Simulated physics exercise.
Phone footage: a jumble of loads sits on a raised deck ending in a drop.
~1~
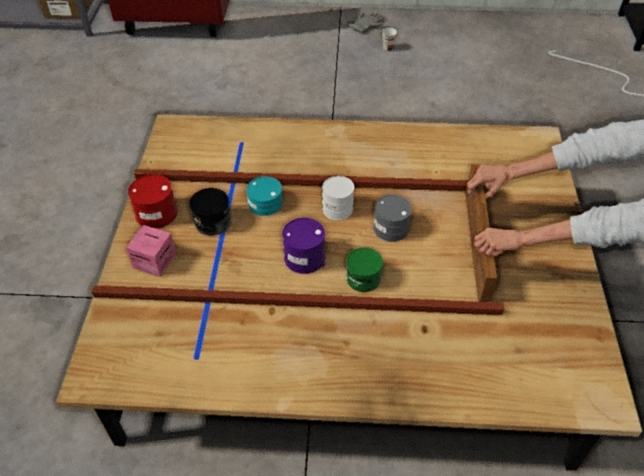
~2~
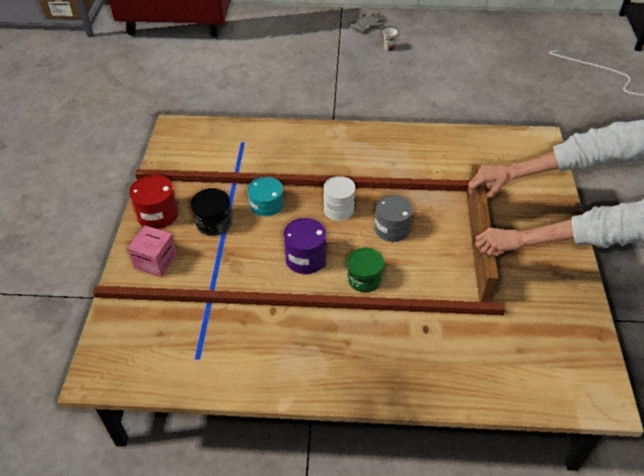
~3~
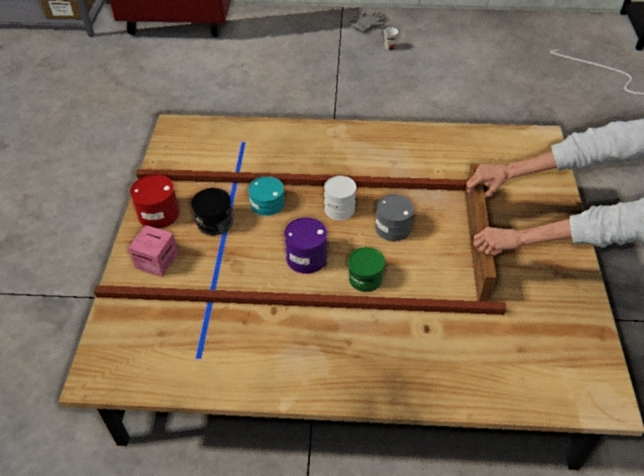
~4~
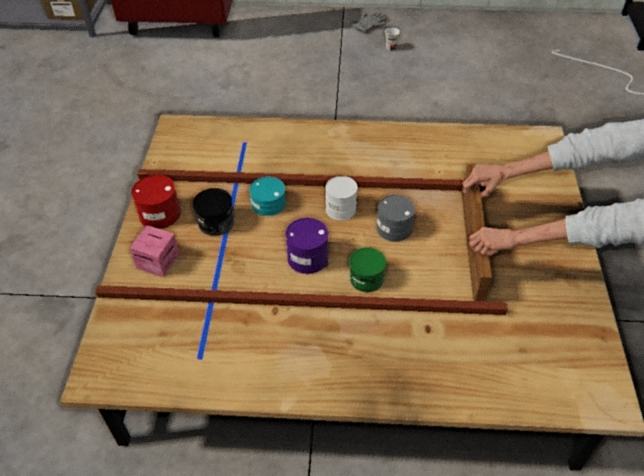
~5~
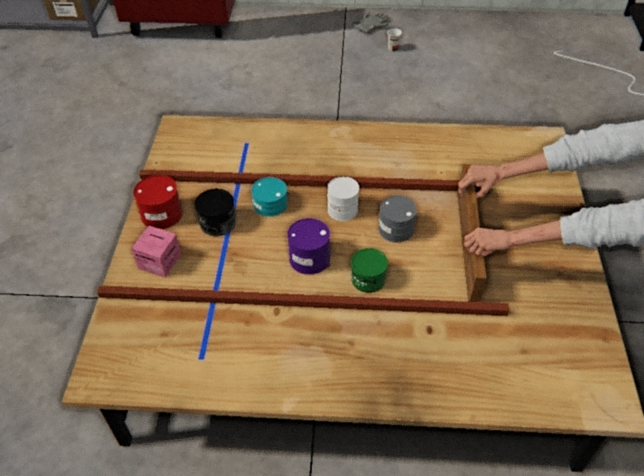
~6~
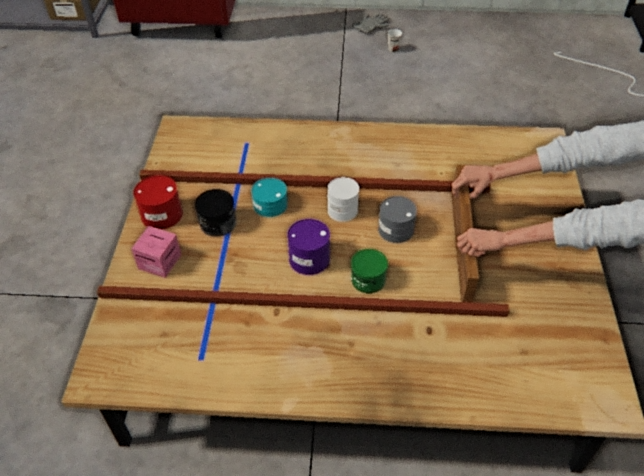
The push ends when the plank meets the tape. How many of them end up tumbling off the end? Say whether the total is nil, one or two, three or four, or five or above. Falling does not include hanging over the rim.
The total is nil.
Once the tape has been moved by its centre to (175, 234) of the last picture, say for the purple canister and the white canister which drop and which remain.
In this case the purple canister rests in place and the white canister rests in place.
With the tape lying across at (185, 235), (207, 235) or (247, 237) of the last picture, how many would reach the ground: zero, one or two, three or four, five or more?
Taking the places in the order asked: Just one or two, then zero, then zero.
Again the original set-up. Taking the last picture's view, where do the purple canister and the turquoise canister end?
Listed in order, first is (201, 240) and the other is (188, 191).
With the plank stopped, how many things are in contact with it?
4 in contact.
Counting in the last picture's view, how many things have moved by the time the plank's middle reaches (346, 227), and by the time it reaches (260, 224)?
So 4, and at the other place 6.
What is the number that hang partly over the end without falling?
As for overhanging, the count is 1.
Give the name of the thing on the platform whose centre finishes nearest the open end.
Answer: The red canister.
Soon after, none off yet; red canister at rest near (159, 203); pink box at rest near (157, 252); black pail at rest near (216, 213).
After that, none off yet; red canister at rest near (159, 203); pink box at rest near (157, 252); black pail displaced a little near (213, 215).
In the end, the number that fall off is zero.
